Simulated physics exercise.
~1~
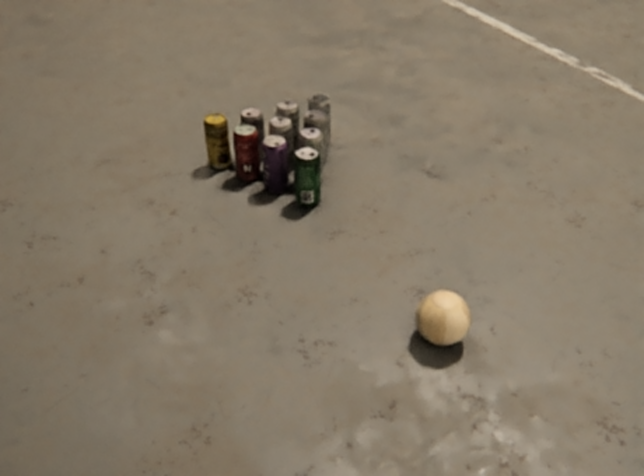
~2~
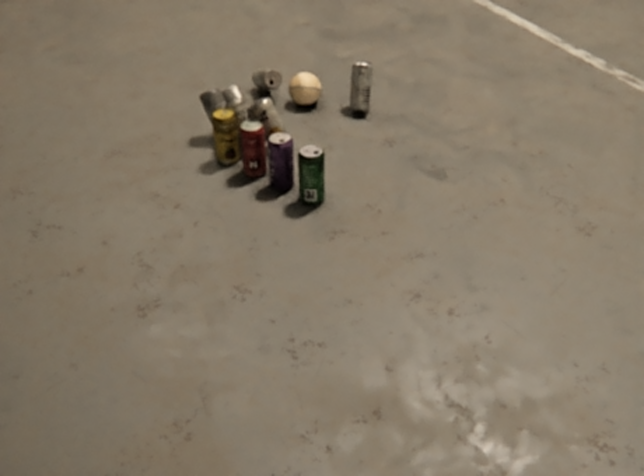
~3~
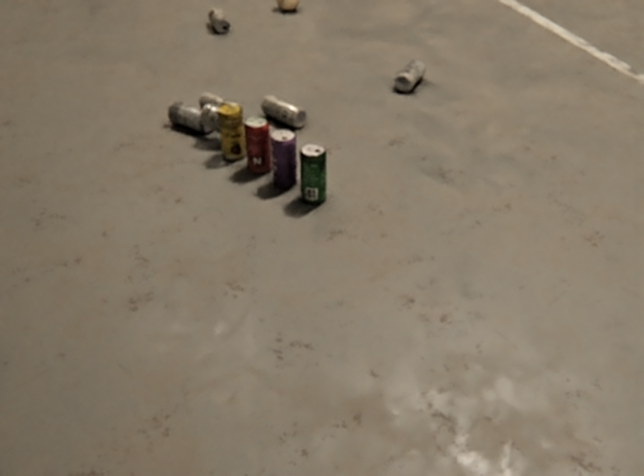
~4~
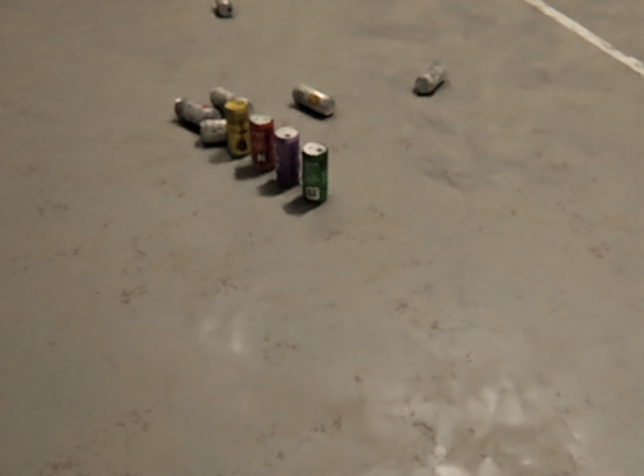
A pale wooden ball lies at the lower right on a worn grey floor, seen from above at an angle, with a white line crossing the top right corner. Left of centre, ten upright cans stand in a tight cluster, with yellow, red, purple and green ones along the near side and grey ones behind. The ball travels up and left into the grey cans, knocking them over and scattering them, then rolls away past the top edge. The fallen cans roll and settle on their sides, while the yellow, red, purple and green cans remain standing in a row.
